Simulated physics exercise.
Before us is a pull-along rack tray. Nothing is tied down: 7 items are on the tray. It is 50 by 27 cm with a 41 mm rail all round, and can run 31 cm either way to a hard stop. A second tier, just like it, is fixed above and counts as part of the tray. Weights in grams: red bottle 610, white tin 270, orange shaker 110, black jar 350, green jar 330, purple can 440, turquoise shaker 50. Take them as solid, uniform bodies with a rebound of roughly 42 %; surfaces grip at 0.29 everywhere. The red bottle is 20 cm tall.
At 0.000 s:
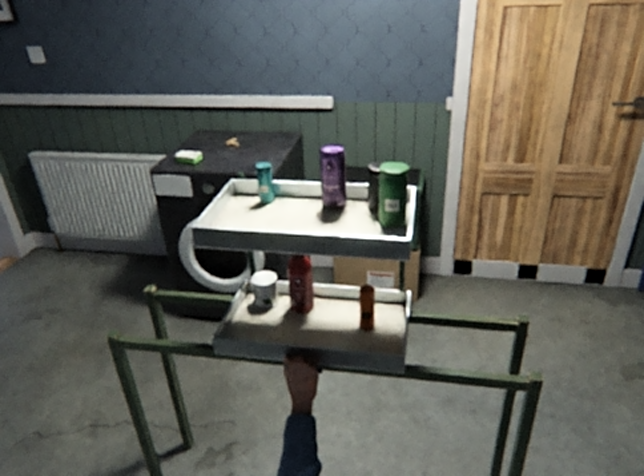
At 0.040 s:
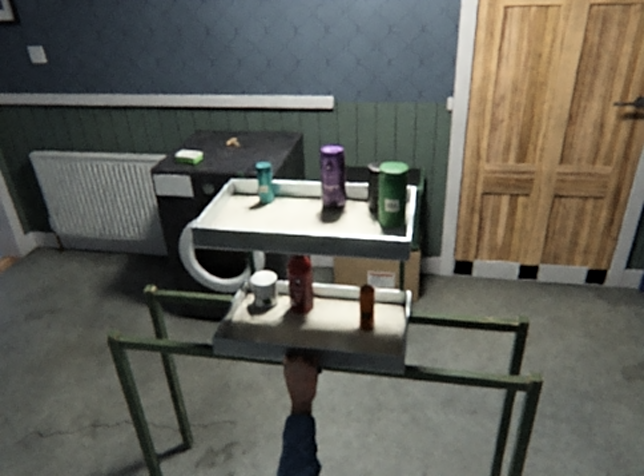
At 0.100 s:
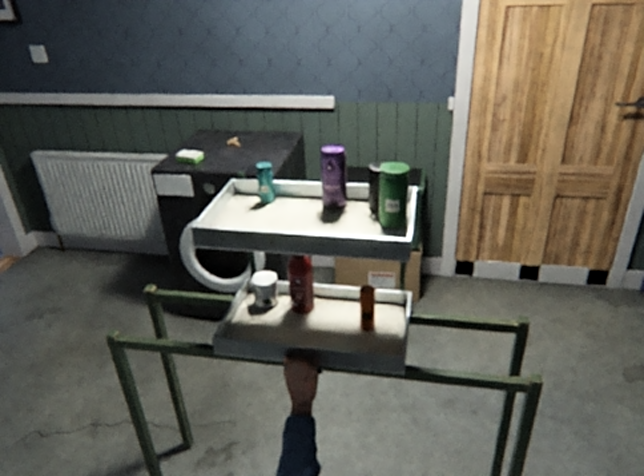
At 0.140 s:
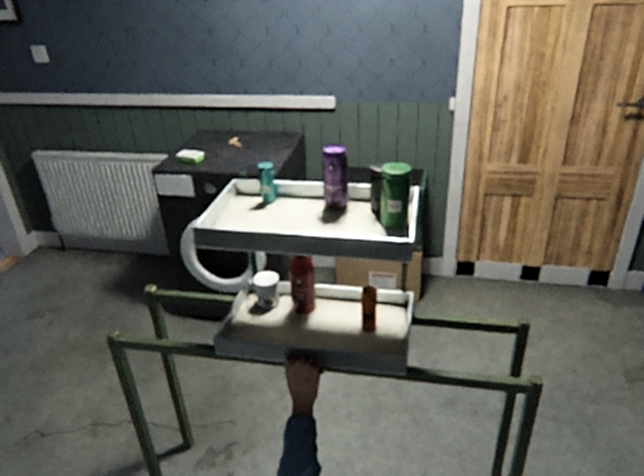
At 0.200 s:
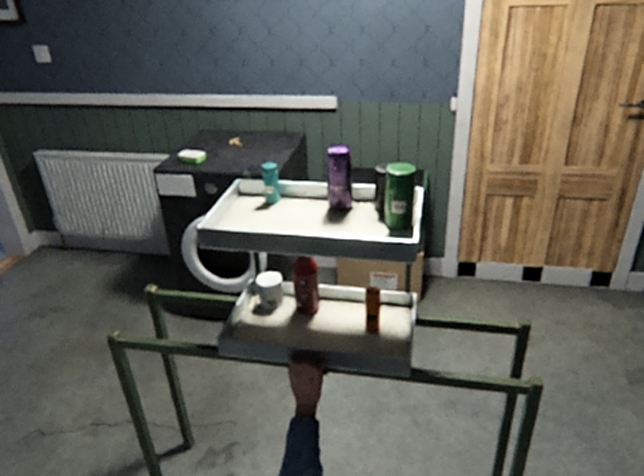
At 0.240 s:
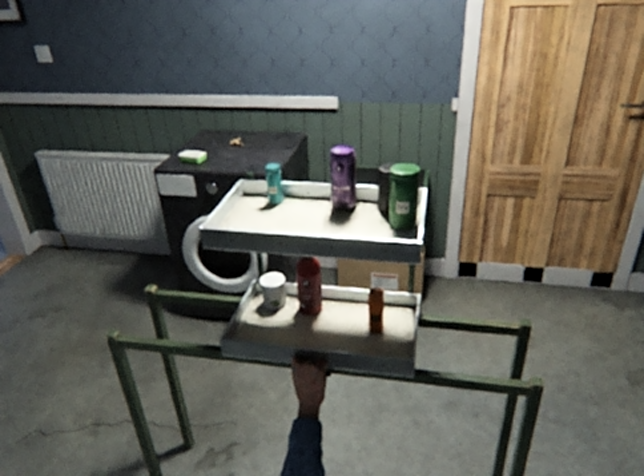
A hand in a dark blue sleeve reaches up from the bottom to a two-level white tray above a green metal frame, seen from slightly above in a room with a dark front-loading machine, radiator and wooden door. The upper level holds a turquoise shaker left, purple can centre, black and green jars right; below stand a white tin, red bottle and orange shaker. After staying almost still, the tray slides slightly right with the hand, its items upright, while the view stays steady.
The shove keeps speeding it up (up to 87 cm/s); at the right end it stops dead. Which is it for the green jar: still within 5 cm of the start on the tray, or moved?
The green jar keeps its place.
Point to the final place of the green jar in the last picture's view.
Near (521, 203).
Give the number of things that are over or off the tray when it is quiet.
0 of them.
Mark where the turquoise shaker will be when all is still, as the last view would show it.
Around (428, 191).
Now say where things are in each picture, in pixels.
The first frame shows tray midway; green jar (393, 195); red bottle (300, 279).
The second frame shows tray midway; orange shaker (367, 308).
The third frame shows tray midway; purple can (334, 178); turquoise shaker (266, 183).
The fourth frame shows tray 1 cm right; red bottle (302, 280); white tin (267, 290).
The fifth frame shows tray 2 cm right; orange shaker (373, 310).
The sixth frame shows tray 3 cm right; green jar (404, 197); purple can (343, 179).
Around 0.74 s, tray 31 cm right.
Around 0.84 s, tray 31 cm right; green jar at 13° to upright near (533, 201); orange shaker shifted 7 cm; purple can shifted 7 cm.
Around 1.04 s, tray 31 cm right; green jar shifted 2 cm near (520, 202); red bottle shifted 12 cm; turquoise shaker shifted 12 cm.
Finally (2.0 s), not toppled but over 5 cm from the start, red bottle, white tin, orange shaker, black jar, purple can and turquoise shaker; green jar still in place (within 5 cm). Final places as that camera would see them, green jar near (521, 203).
